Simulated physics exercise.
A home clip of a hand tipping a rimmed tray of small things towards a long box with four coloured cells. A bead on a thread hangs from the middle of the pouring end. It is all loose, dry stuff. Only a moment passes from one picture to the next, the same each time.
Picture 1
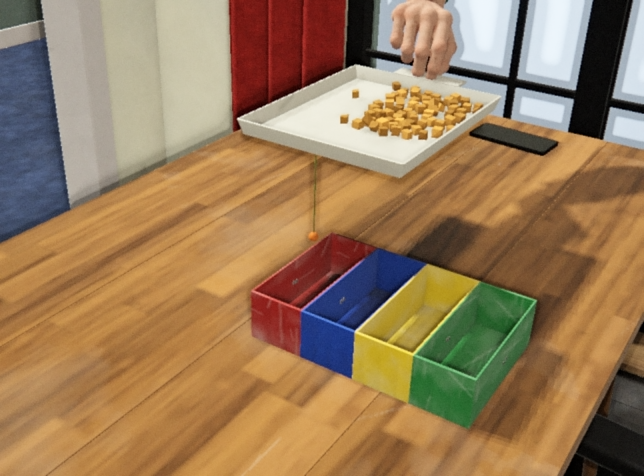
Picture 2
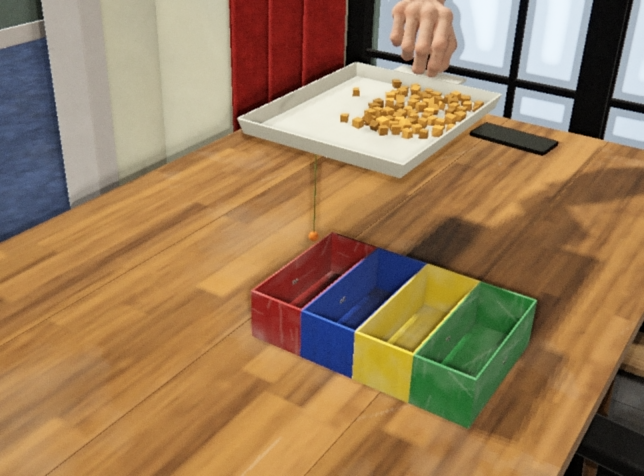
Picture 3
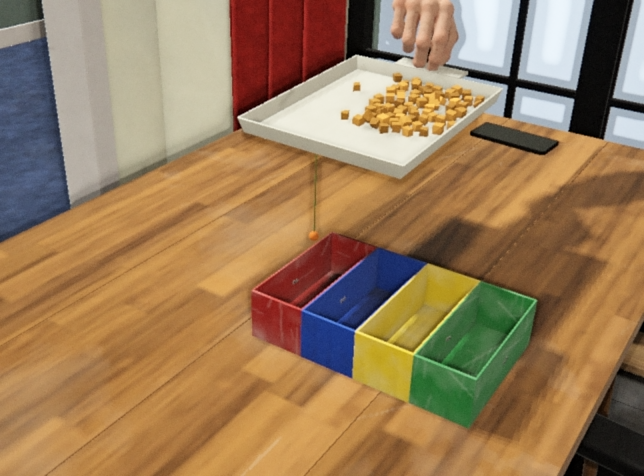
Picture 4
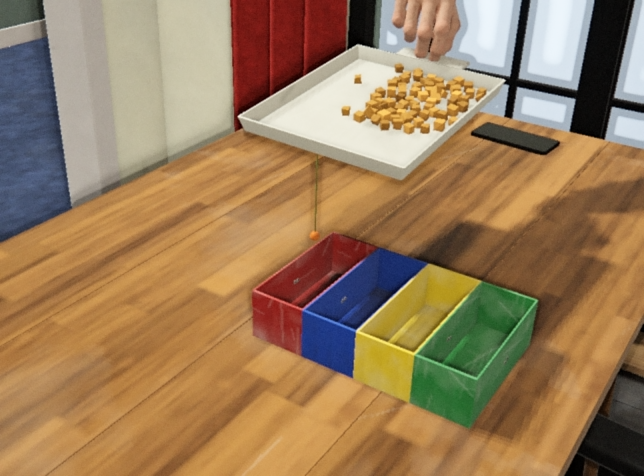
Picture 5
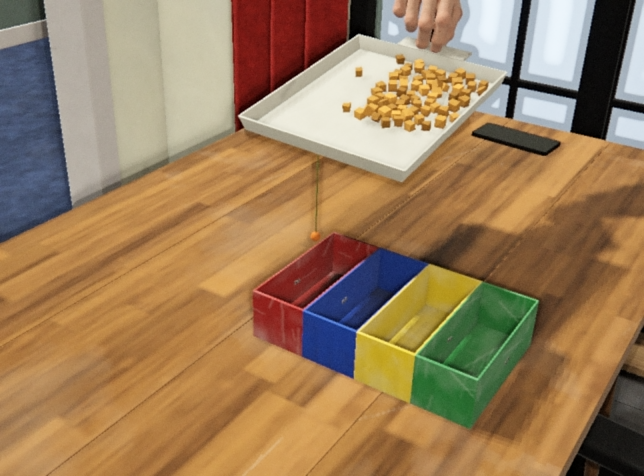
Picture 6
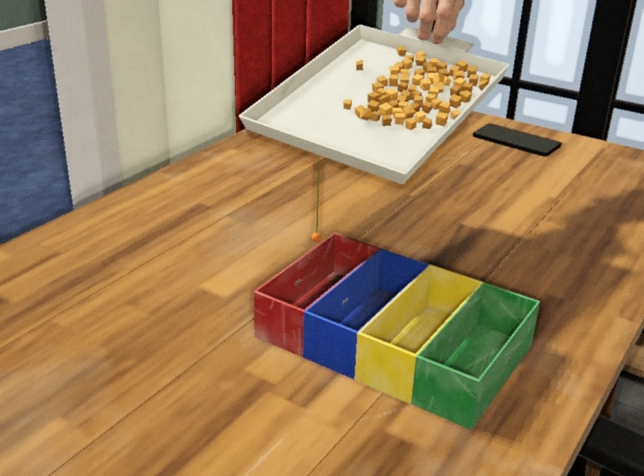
On a wooden table in a room with curtains and dark-framed windows, the view looks down at an angle and stays almost still. A hand holds a white rimmed tray of small golden-brown cubes above and behind a box with red, blue, yellow and green cells, while a bead hangs on a thread from the tray's near edge. The hand slowly raises the tray's far side, tilting it slightly, and the cubes barely shift.
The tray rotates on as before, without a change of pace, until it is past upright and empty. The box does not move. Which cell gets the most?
Fullest: The blue cell.
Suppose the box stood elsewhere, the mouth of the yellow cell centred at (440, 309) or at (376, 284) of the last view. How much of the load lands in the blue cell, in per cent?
Near 60 % and 20 %.
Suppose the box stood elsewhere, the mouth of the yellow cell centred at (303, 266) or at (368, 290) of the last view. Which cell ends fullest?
In turn: The cell in green; the cell in yellow.
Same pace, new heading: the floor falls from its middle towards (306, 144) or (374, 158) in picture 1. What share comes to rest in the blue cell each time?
Near 0 % and 80 %.
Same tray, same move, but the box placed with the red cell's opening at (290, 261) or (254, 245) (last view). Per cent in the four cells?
About 100 and 100 per cent.
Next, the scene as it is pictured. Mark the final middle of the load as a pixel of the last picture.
Near (359, 329).
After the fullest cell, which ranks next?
It is the cell in red.
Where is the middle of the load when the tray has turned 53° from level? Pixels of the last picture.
At about (385, 145).
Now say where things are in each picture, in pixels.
In the first frame, corners of the pouring end at (244, 119) and (401, 161), level; middle of the load at (408, 113), croutons; bead on its thread at (314, 237); red cell at (276, 319); blue cell at (327, 340); yellow cell at (383, 362); green cell at (442, 387).
In the second frame, corners of the pouring end at (244, 118) and (401, 161), level; middle of the load at (408, 111).
In the third frame, corners of the pouring end at (244, 117) and (401, 163), tipped barely, lowest at the right corner; middle of the load at (409, 107).
In the fourth frame, corners of the pouring end at (245, 116) and (402, 164), tipped a little, lowest at the right corner; middle of the load at (410, 101).
In the fifth frame, corners of the pouring end at (245, 115) and (403, 167), tipped a little, lowest at the right corner; middle of the load at (411, 96).
In the sixth frame, corners of the pouring end at (246, 115) and (403, 170), tipped a little, lowest at the right corner; middle of the load at (412, 91); red cell at (279, 320); blue cell at (330, 341); yellow cell at (385, 363); green cell at (445, 388).
Soon, tray tipped steeply; nearly all on the tray; a stray few in the blue cell; a small part falling or outside the box.
A while on, tray tipped right over; most on the tray; a small part in the blue cell; a small part in the red cell; a stray few falling or outside the box.
Towards the end, tray tipped past a quarter turn; about two thirds in the blue cell; about a quarter in the red cell; a small part in the yellow cell.
Finally, tray tipped past a quarter turn; about two thirds in the blue cell; about a quarter in the red cell; a small part in the yellow cell; none in the green cell.
